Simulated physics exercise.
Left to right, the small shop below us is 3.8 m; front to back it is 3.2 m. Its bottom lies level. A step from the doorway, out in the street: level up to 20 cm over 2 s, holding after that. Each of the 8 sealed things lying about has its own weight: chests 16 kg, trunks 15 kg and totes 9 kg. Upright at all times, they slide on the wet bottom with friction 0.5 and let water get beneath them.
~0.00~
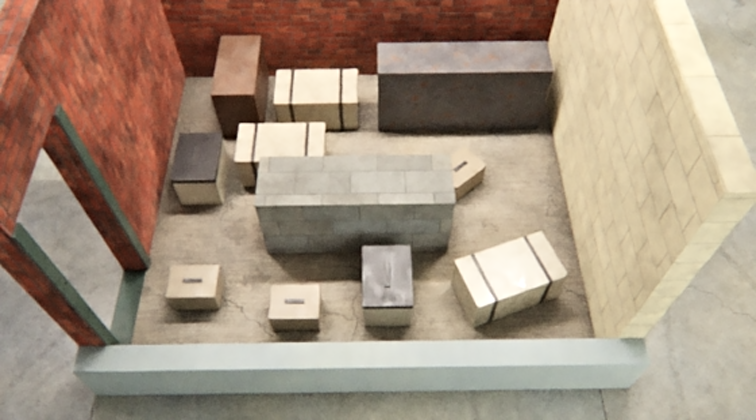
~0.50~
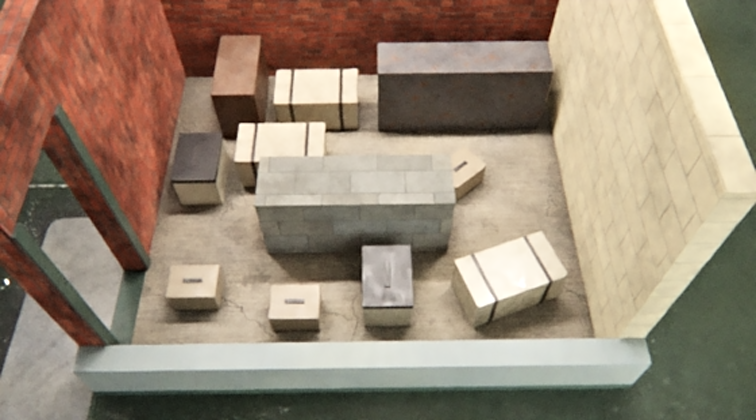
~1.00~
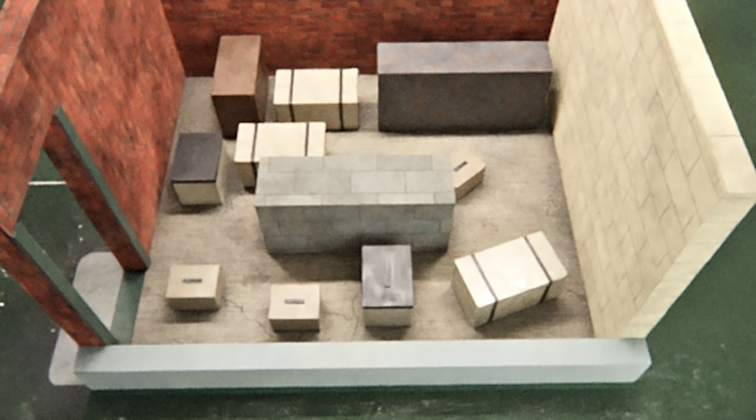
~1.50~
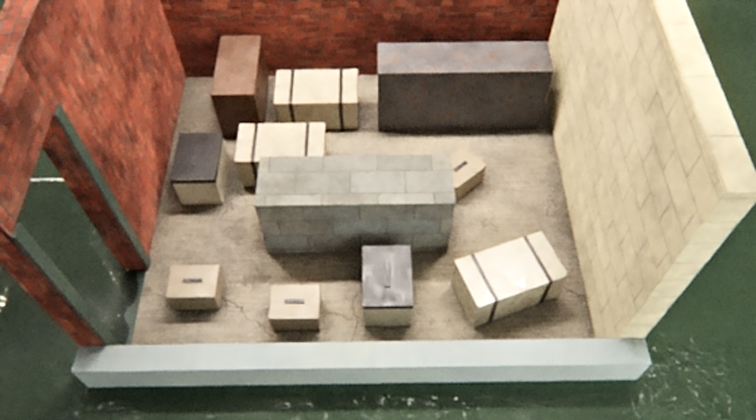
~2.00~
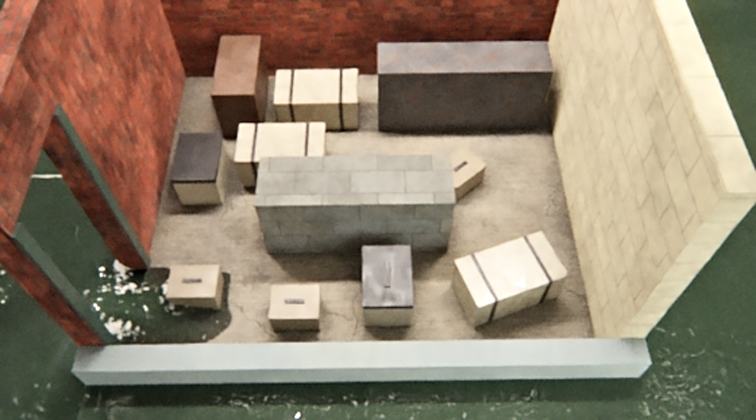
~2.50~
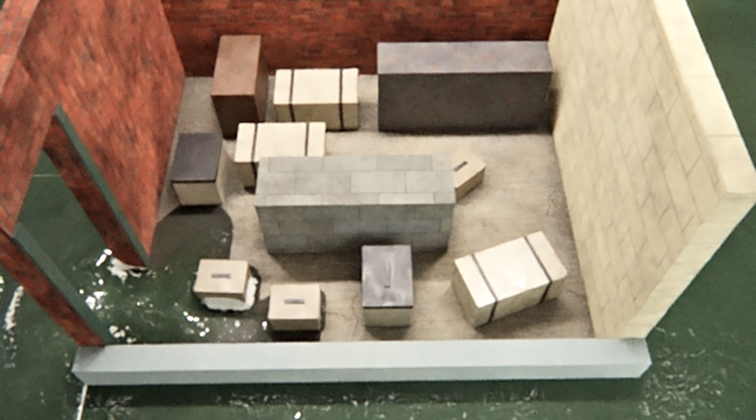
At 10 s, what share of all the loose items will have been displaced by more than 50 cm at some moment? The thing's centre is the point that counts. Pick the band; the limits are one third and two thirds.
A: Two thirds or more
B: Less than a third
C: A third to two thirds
The answer is C.
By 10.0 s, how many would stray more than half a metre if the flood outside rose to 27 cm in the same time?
Then 5.
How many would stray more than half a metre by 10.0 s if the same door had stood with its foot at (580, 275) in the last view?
Then it comes to 6 of them.
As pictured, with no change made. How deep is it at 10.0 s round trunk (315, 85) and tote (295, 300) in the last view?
Around 6 cm and 13 cm.
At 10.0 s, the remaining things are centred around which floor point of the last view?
Around (390, 169).
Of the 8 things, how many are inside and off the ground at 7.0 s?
I'd say 4 of them.
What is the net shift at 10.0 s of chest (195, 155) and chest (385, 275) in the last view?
Net displacement, in order: 0 cm; 140 cm.
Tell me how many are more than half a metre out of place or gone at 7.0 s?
Count then: 4.
After 3.5 s 1 of 8 are over 50 cm from their spots; 0 afloat.
After 4.5 s 2 of 8 are over 50 cm from their spots; 2 afloat.
After 7.0 s 4 of 8 are over 50 cm from their spots; 4 afloat.
After 10.0 s 5 of 8 are over 50 cm from their spots, and 5 have been at some point; 7 afloat.
